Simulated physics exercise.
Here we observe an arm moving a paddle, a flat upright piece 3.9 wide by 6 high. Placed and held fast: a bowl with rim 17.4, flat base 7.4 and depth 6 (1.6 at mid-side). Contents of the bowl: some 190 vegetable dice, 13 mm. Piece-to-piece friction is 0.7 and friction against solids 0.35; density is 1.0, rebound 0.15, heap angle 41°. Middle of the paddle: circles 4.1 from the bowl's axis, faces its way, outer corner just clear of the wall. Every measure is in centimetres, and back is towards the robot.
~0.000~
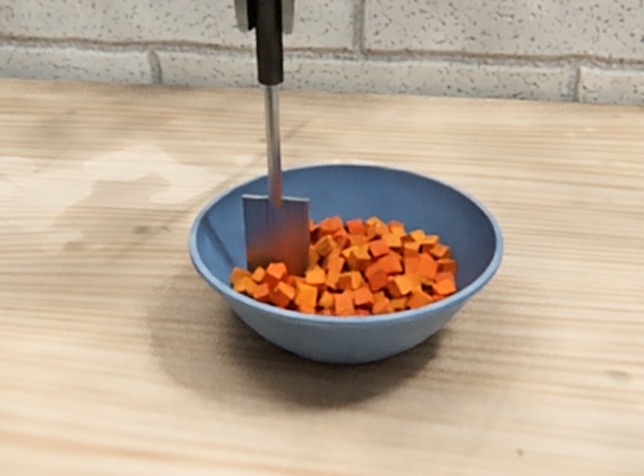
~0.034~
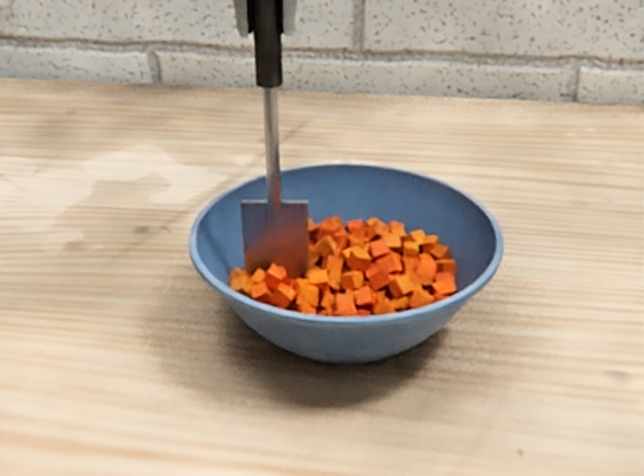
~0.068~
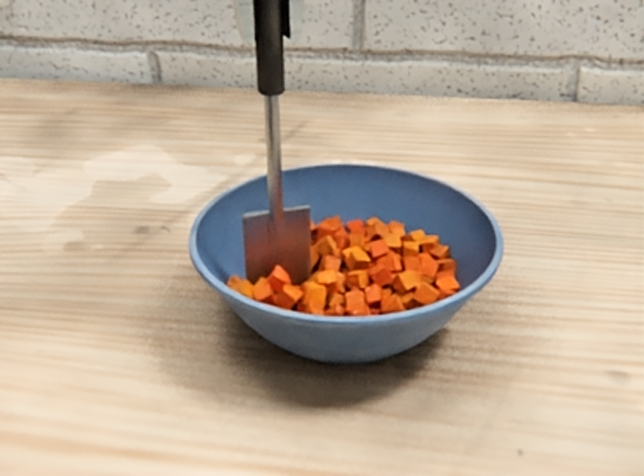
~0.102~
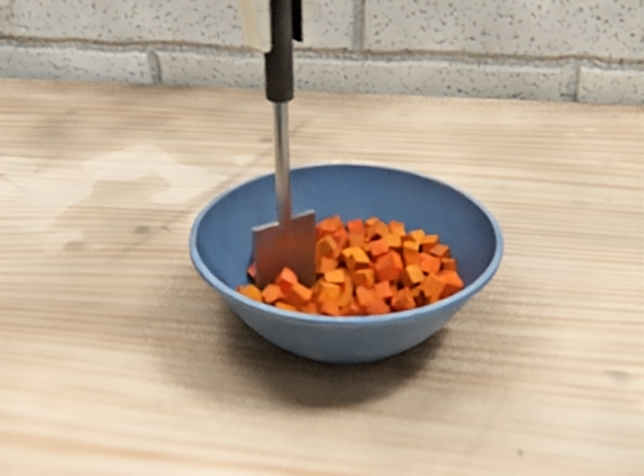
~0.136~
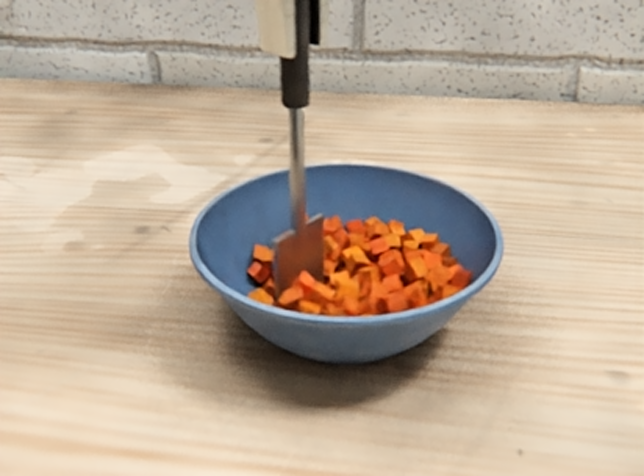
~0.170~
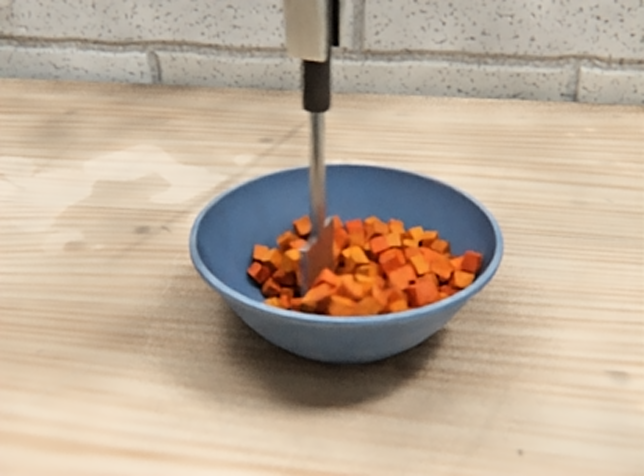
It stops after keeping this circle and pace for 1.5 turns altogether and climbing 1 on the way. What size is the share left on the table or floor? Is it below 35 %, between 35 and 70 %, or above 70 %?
Below 35 %.
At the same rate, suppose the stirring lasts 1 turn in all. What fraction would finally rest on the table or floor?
Close to 15 in a hundred.
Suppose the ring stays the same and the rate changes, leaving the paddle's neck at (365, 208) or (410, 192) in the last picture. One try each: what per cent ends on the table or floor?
About 30 per cent, then about 55 per cent.
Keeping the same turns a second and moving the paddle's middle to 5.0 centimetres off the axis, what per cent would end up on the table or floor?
Near 15 percent.
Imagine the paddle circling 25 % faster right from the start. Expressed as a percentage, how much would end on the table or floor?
About 25 percent, I'd say.
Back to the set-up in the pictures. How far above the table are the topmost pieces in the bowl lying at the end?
About 7.0 cm.
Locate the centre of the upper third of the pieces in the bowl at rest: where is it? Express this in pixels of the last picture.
At about (412, 225).
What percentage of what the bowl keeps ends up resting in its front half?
Around 30 percent of it.
After 0.53 s, 257° round, highest piece 8 above the table; 179 in the bowl, 11 on the table or floor, 3 in flight or on the tool.
After 0.89 s, 79° round, highest piece 8 above the table; 168 in the bowl, 21 on the table or floor, 4 in flight or on the tool.
After 1.27 s, 180° round, highest piece 7 above the table; 155 in the bowl, 38 on the table or floor.
After 1.97 s, 180° round, highest piece 7 above the table; 155 in the bowl, 38 on the table or floor.
In the end, 155 in the bowl, 38 on the table or floor. That is 20 % on the table or floor.
